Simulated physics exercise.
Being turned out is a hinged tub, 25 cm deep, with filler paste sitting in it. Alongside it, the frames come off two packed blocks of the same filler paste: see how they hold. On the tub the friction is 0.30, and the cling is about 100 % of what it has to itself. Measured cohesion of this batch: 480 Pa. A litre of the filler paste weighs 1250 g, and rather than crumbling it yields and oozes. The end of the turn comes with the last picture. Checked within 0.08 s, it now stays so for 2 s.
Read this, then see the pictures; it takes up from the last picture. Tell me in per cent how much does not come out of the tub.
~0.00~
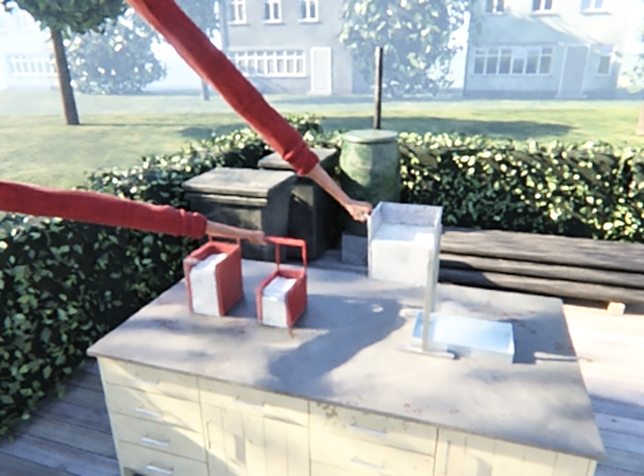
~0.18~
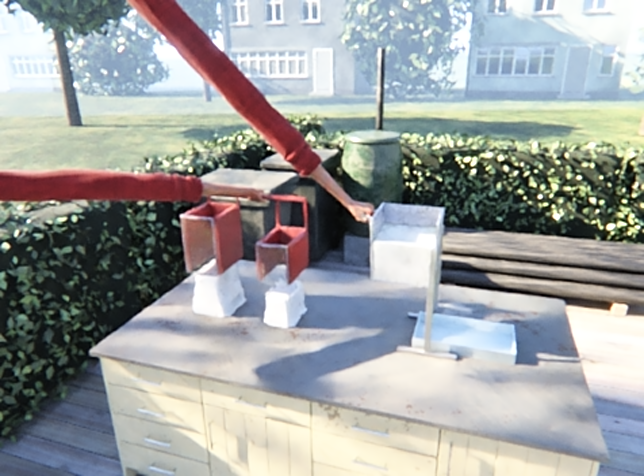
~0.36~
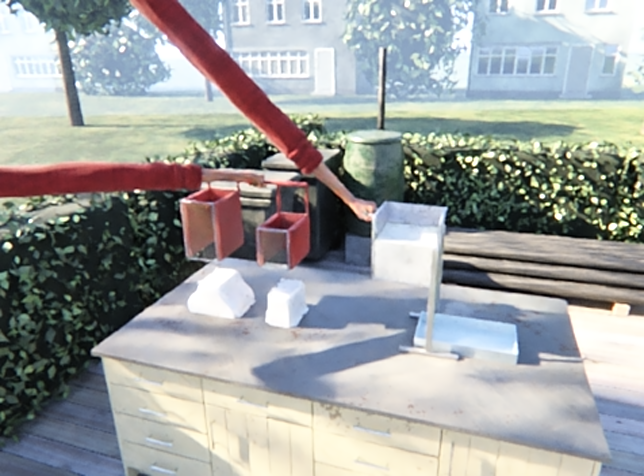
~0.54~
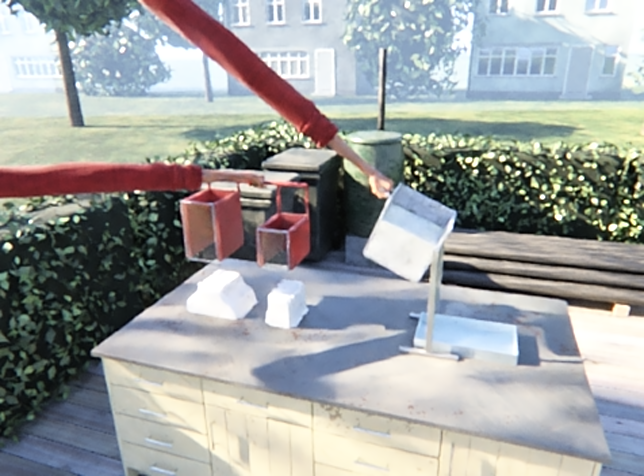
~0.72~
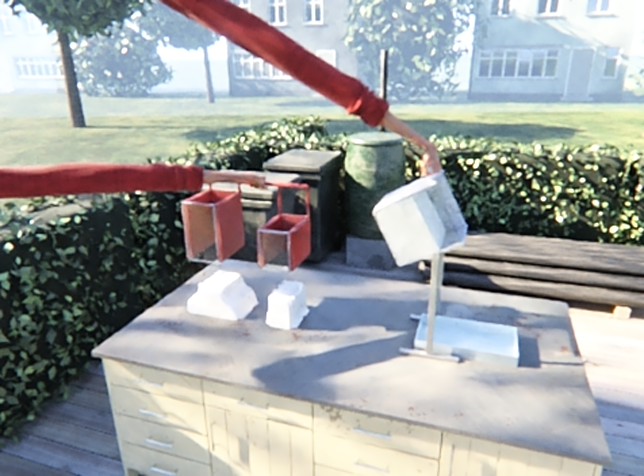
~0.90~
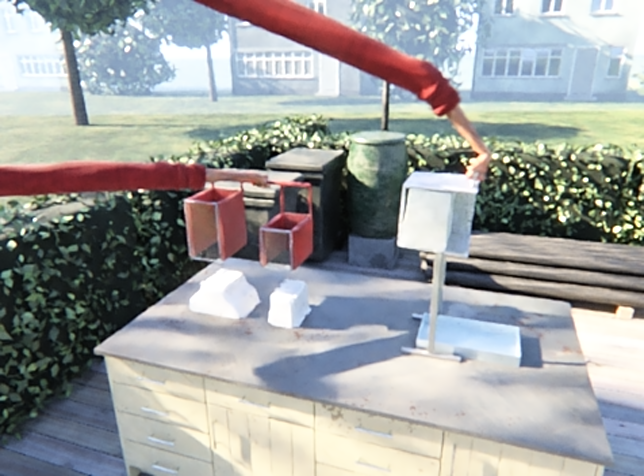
Something like 59 per cent stays in.
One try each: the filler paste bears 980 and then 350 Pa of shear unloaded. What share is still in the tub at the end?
100 %, then 50 %.
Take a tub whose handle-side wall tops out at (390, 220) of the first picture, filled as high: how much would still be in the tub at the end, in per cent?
100 %.
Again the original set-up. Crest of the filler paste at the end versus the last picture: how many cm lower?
Roughly 13 cm.
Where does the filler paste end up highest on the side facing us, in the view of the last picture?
The highest point is near (423, 222) in the last picture.
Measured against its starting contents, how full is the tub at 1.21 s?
About 75 %.
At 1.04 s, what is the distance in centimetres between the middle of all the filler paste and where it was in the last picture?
5 cm.
After 1.04 s, the tub is at 92 degrees and holds 100 %.
After 1.21 s, the tub is at 92 degrees and holds 77 %.
After 1.38 s, the tub is at 92 degrees and holds 60 %.
After 1.55 s, the tub is at 92 degrees and holds 59 %.
After 2.90 s, the tub is at 92 degrees and holds 59 %.
